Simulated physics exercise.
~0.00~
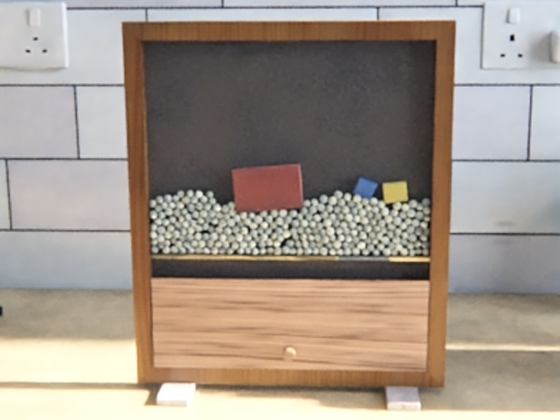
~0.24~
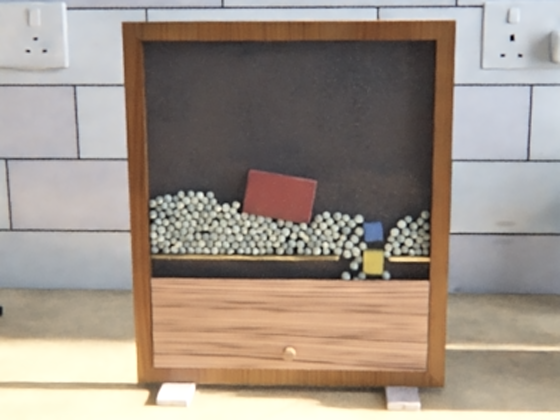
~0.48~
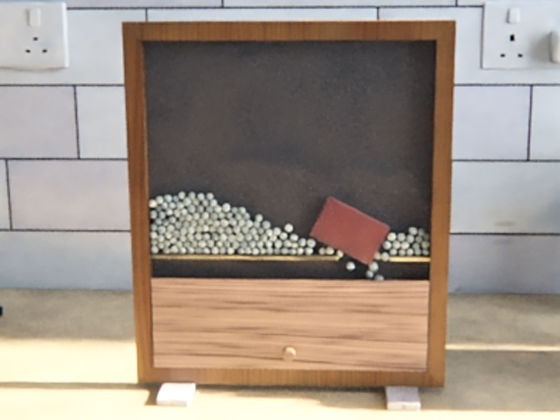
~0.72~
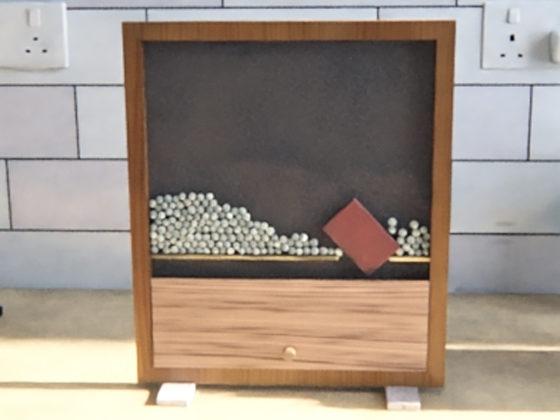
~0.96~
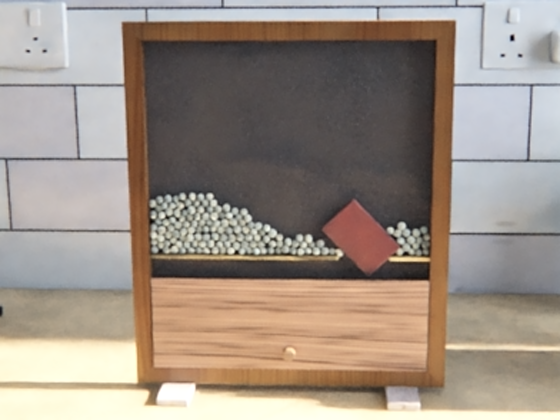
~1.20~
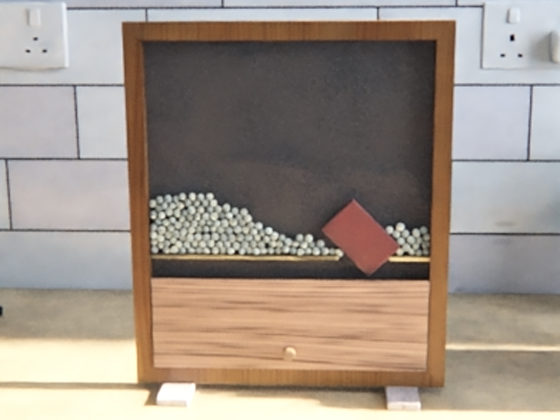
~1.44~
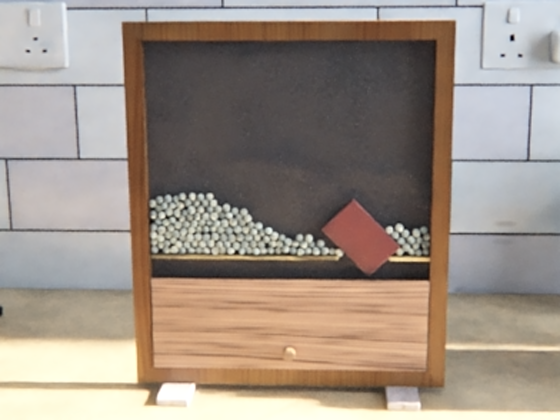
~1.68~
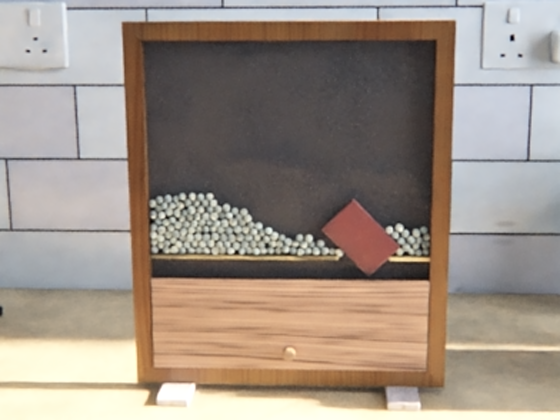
The video shows small pale balls in an upright wooden case pouring through a gap in the floor, taking a blue block and a yellow block down out of sight. A red block slides right, tilts and settles wedged in the gap, with balls remaining on both sides.
